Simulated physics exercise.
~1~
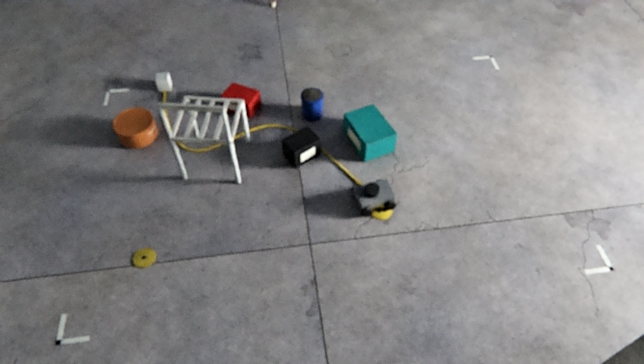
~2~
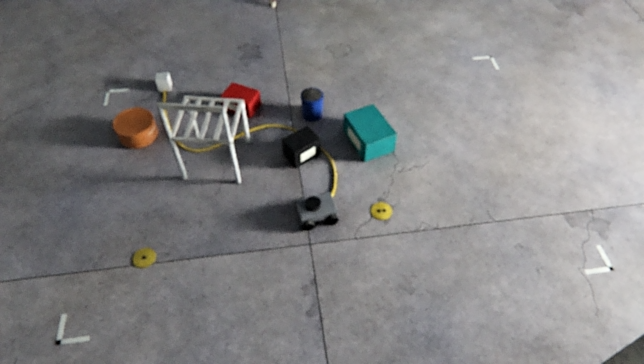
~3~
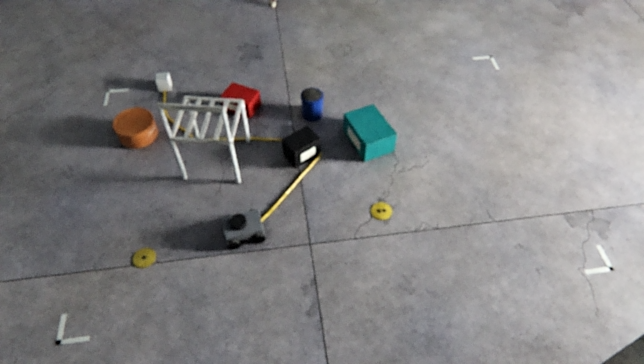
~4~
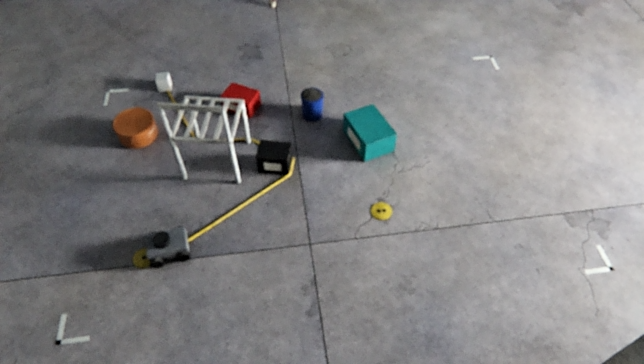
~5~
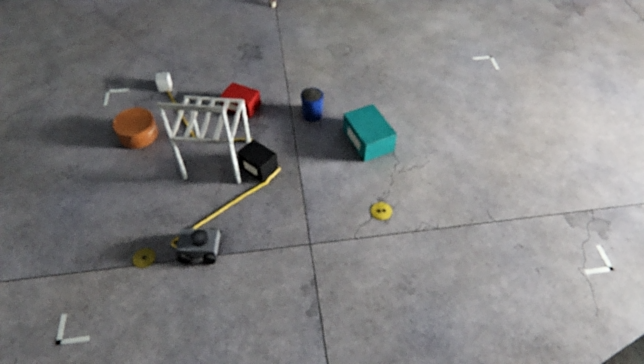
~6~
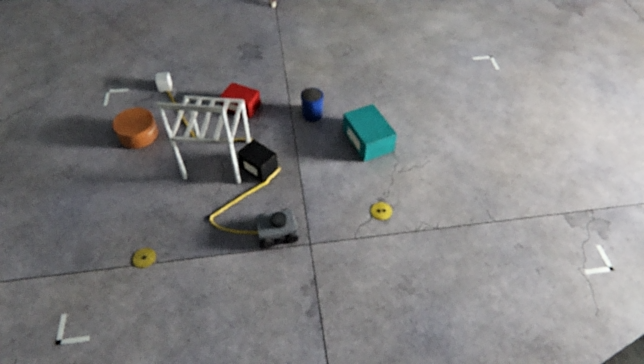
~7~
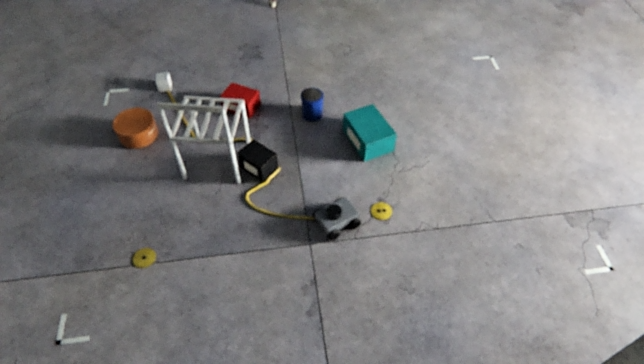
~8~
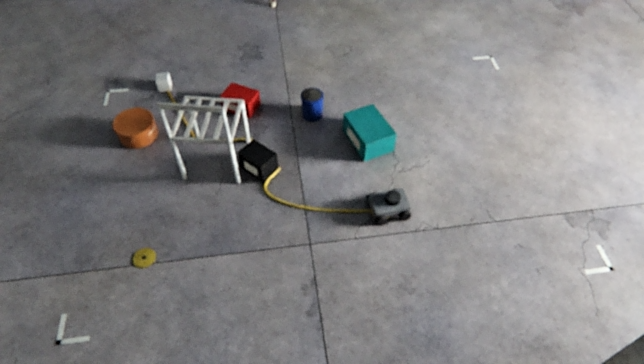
A small grey cart trailing a yellow lead starts by a yellow mark on the right of a grey concrete floor, near a teal carton, a blue pot, a black carton, a red carton, a white chair-like frame and an orange bucket. It rolls left, and the lead straightens behind it. As it nears the left-hand yellow mark, the taut lead drags the black carton left, toward the white frame. The cart then turns back and rolls right, the lead bending into a slack curve. It ends over the right-hand mark, the black carton left displaced and the teal carton unmoved.
